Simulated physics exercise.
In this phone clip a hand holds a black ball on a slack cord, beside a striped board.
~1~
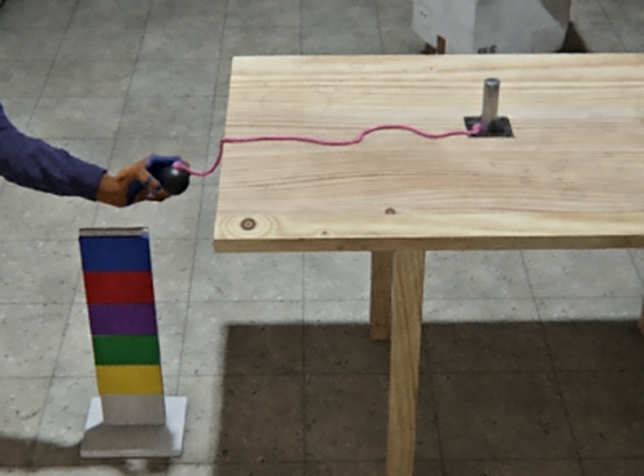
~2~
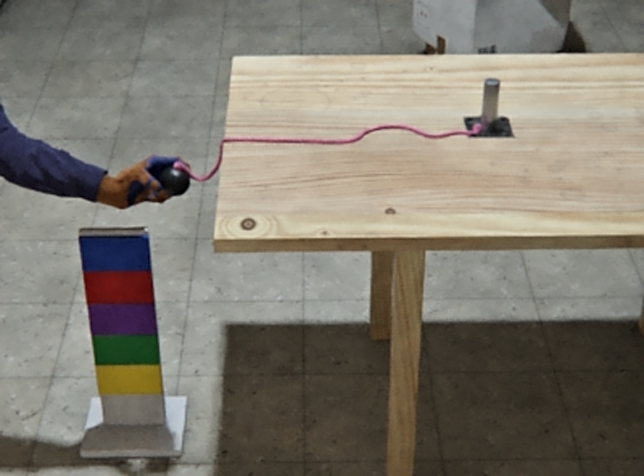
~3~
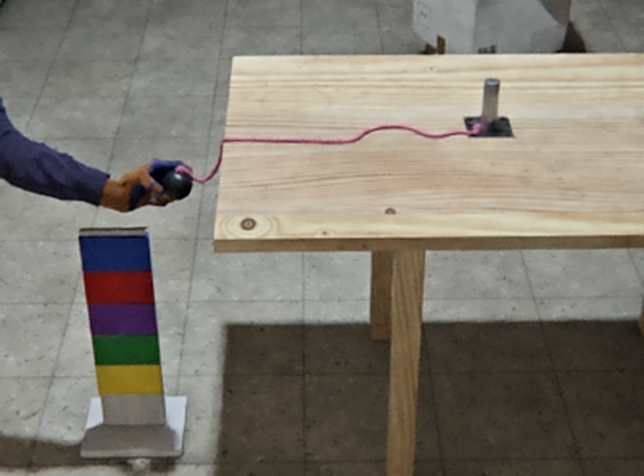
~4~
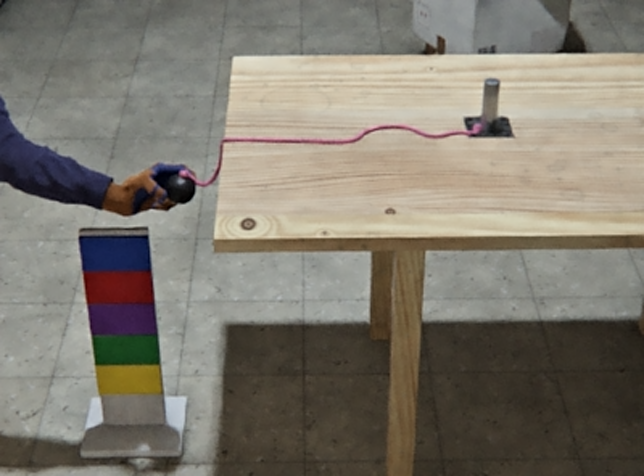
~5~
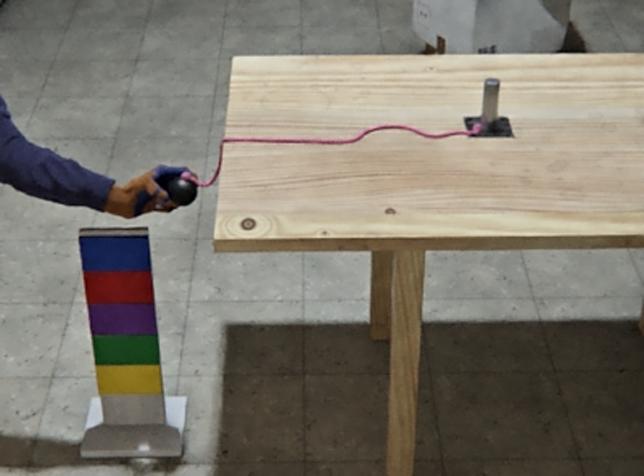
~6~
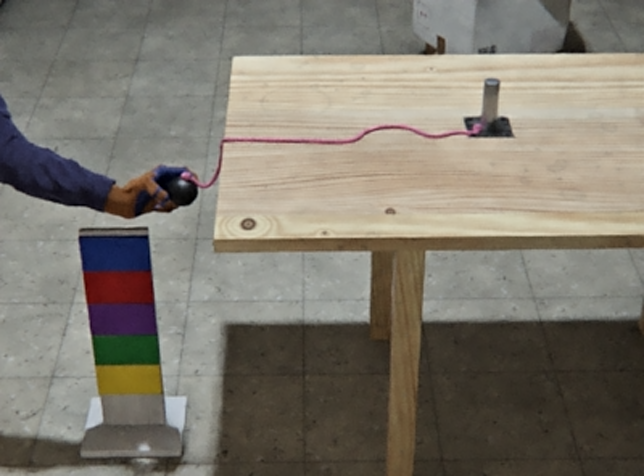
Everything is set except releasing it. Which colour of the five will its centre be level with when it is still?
Its centre will be level with blue.
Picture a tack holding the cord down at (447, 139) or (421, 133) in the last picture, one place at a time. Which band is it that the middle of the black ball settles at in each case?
Blue, then blue.
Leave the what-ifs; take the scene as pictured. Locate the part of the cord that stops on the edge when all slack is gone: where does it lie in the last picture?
Look close to (253, 140) - that's the one.
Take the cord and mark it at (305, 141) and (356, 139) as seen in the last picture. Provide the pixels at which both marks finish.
First near (273, 138), second near (325, 135).
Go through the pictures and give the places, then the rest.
The first picture shows black ball (175, 180); blue (115, 255); red (118, 288); purple (122, 320); green (126, 351); yellow (129, 381).
The second picture shows black ball (175, 181); cord through (458, 133) (401, 127) (344, 142) (279, 140) (222, 153).
The third picture shows black ball (178, 185).
The fourth picture shows black ball (180, 189); cord through (458, 133) (401, 127) (344, 142) (279, 140) (223, 152).
The fifth picture shows black ball (183, 192).
The sixth picture shows black ball (183, 192); cord through (458, 133) (401, 127) (344, 142) (279, 140) (223, 152).
Early on, ball near (239, 250); level with blue.
Midway, ball near (207, 252); level with blue.
Finally, ball near (233, 253); level with blue. Its middle rests at the blue band.
